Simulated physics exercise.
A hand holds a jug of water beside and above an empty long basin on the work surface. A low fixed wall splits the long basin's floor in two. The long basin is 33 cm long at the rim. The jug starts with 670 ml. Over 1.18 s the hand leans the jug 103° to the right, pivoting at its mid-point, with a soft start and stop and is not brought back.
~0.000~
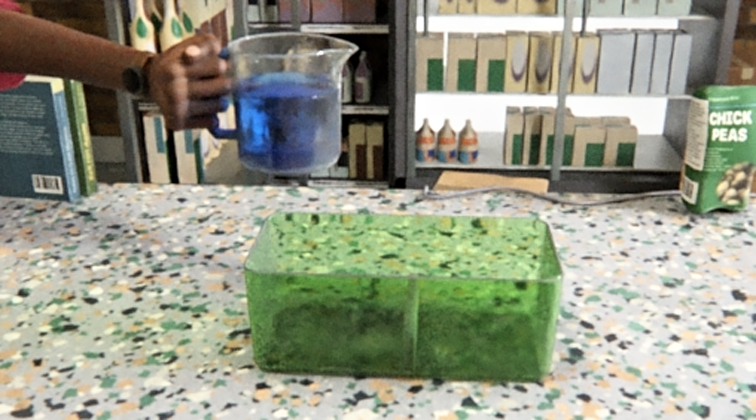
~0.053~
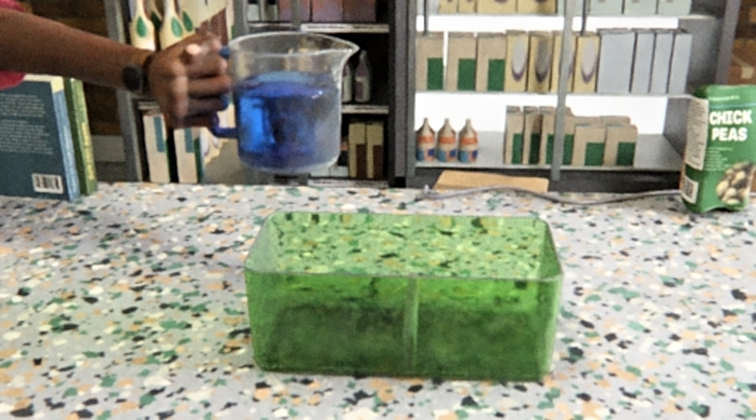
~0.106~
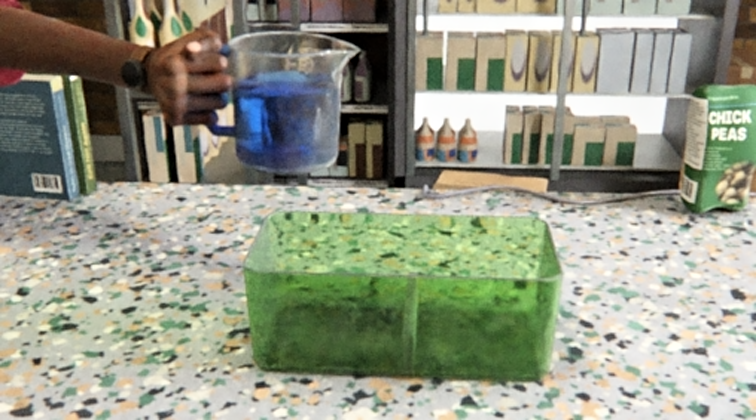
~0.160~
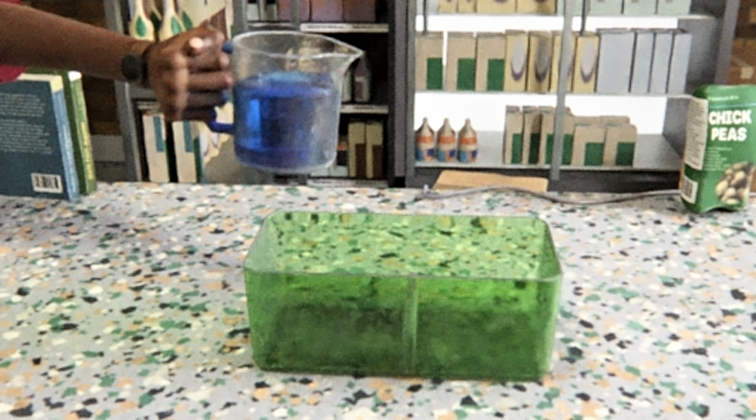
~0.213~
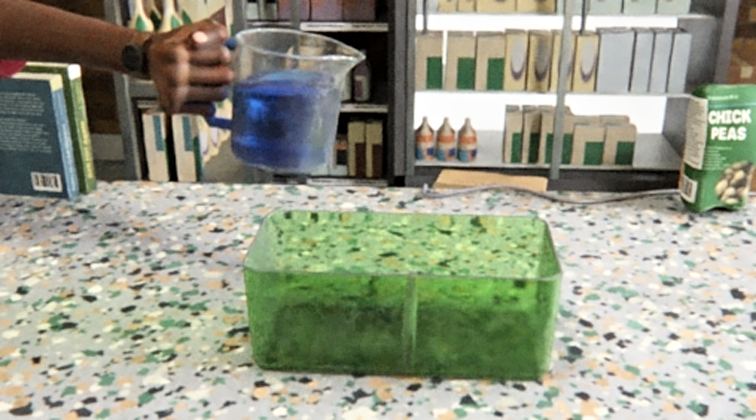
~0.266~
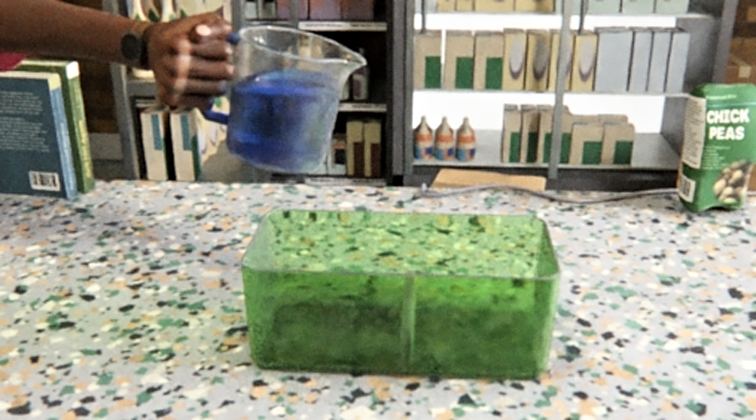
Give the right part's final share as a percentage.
About 68 per cent.
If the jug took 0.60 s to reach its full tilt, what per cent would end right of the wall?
Then about 60 per cent.
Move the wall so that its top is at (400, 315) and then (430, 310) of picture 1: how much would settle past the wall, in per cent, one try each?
In turn about 75 and 40 per cent.
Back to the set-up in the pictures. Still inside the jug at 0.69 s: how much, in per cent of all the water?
Some 90 per cent.
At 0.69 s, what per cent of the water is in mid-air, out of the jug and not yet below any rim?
About 10 per cent.
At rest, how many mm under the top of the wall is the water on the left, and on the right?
Some 40 mm on the left and 26 mm on the right.
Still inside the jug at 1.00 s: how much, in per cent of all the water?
About 32 per cent.
Then, 0.69 s in, the tilt is 65° and 90 per cent is still to pour, 0 is left of the wall and 0 right of it.
Then, 1.00 s in, the tilt is 97° and 33 per cent is still to pour, 3 is left of the wall and 41 right of it.
Then, 1.33 s in, the tilt is 103° and 4 per cent is still to pour, 25 is left of the wall and 67 right of it.
Then, 1.68 s in, the tilt is 103° and 0 per cent is still to pour, 32 is left of the wall and 68 right of it.
Finally, 32 per cent lies left of the wall, 68 right of it and 0 outside.
